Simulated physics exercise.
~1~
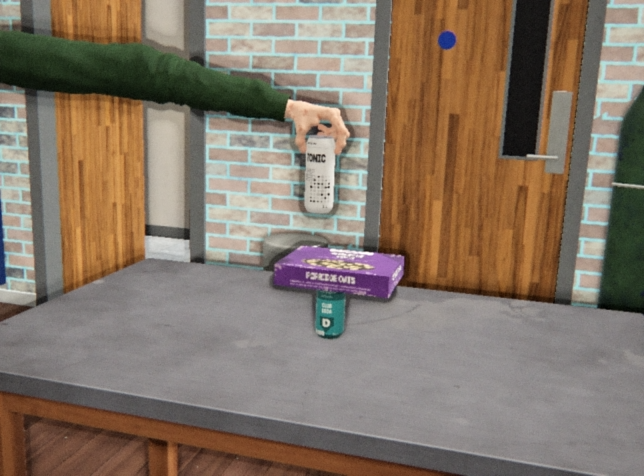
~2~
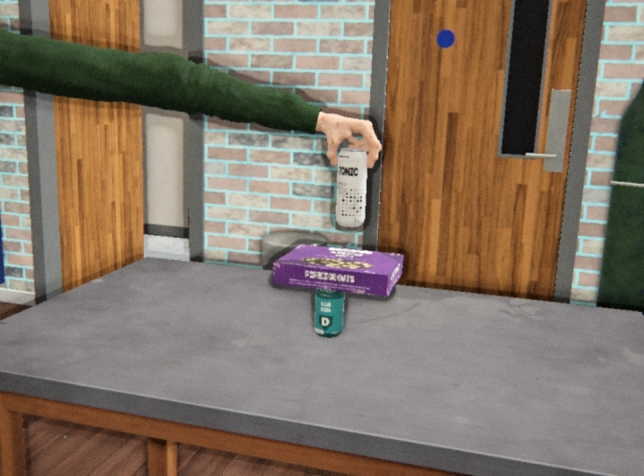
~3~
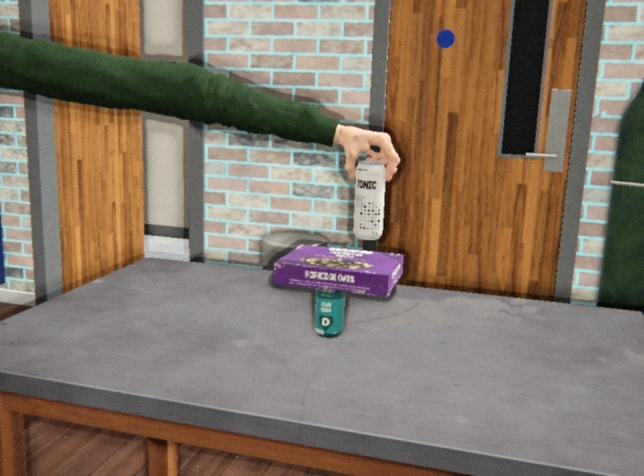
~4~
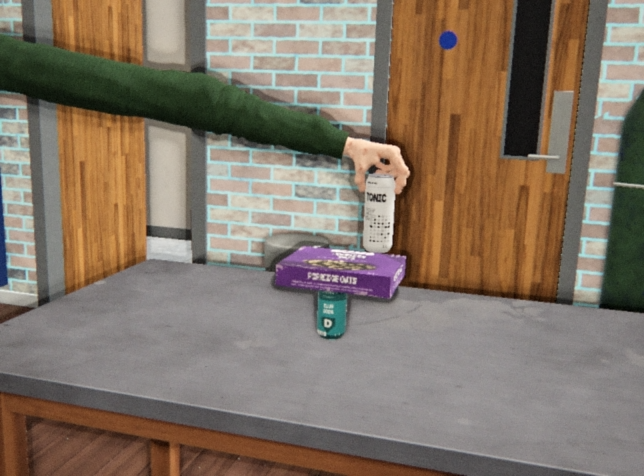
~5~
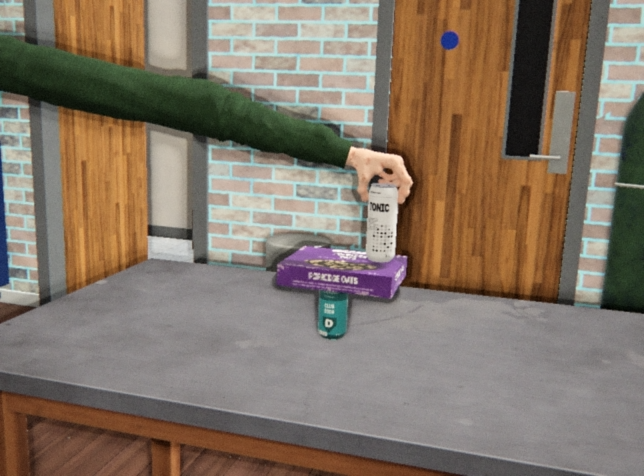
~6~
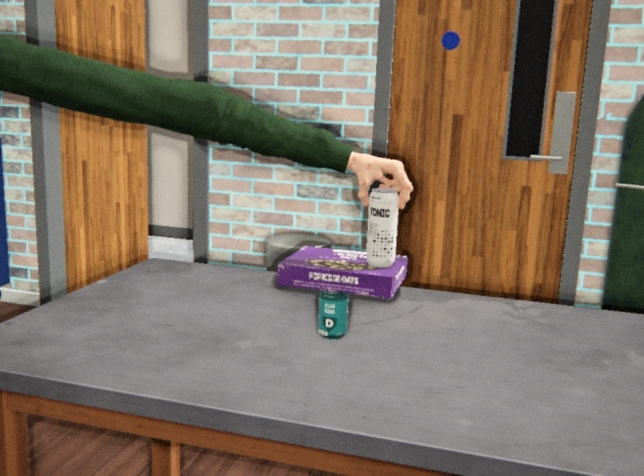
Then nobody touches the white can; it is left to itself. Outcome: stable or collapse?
The stack does not stay put.
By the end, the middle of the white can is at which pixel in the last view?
The object finishes somewhere near (452, 346).
Then, 0.30 s after the last picture, white can now fallen; purple packet tipped 58° from how it was.
Then, 0.50 s after the last picture, purple packet now fallen.
Then, 0.60 s after the last picture, things are still on the move.
At rest, fallen, purple packet and white can; turquoise can in place. Seen from the same camera at the end, white can near (452, 346). The stack loses its balance.
